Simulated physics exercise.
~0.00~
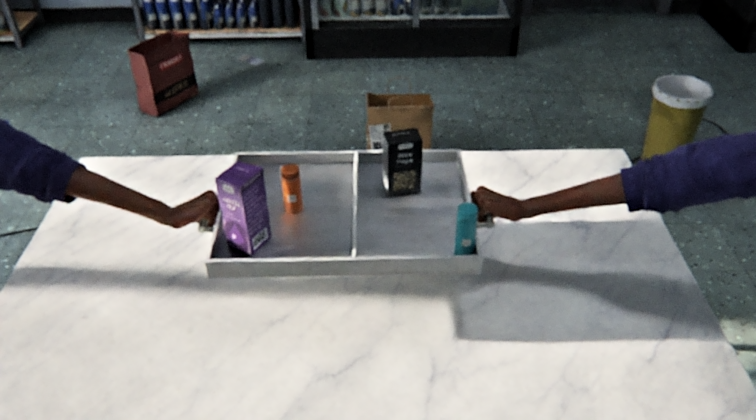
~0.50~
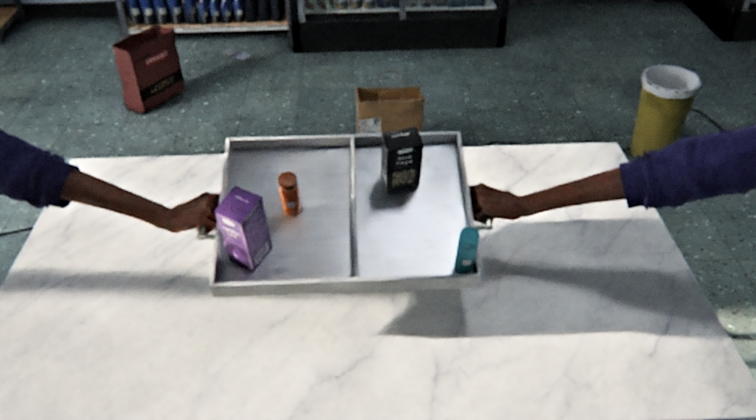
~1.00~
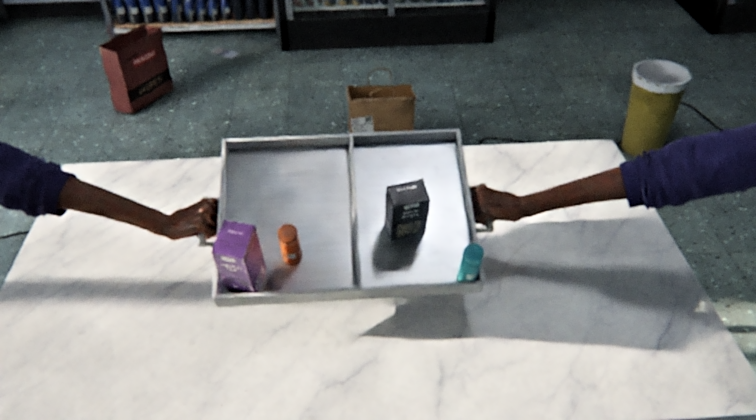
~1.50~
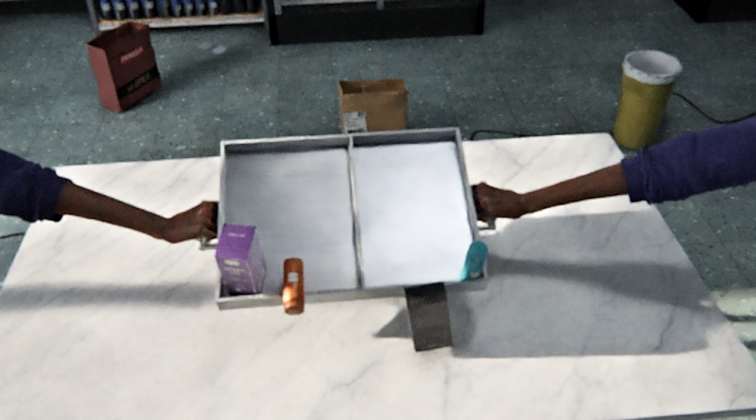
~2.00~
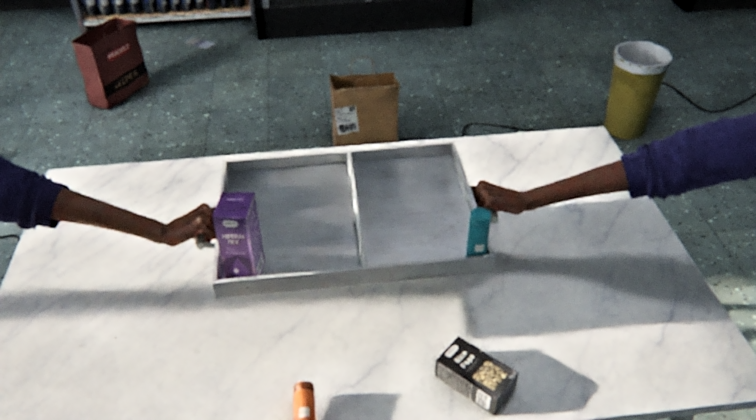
Two hands in purple sleeves grip a divided, pale-rimmed tray above a white marble counter in a shop, seen from above with a bin and paper bags on the floor beyond. A purple carton and an orange shaker stand in the left half, a black carton and a turquoise shaker in the right. The hands tip the near edge down, and the items lean and slide forward. The black carton tumbles over the rim, then the orange shaker topples and follows. The tray levels with the purple carton and turquoise shaker upright inside, the other two lying on the marble.
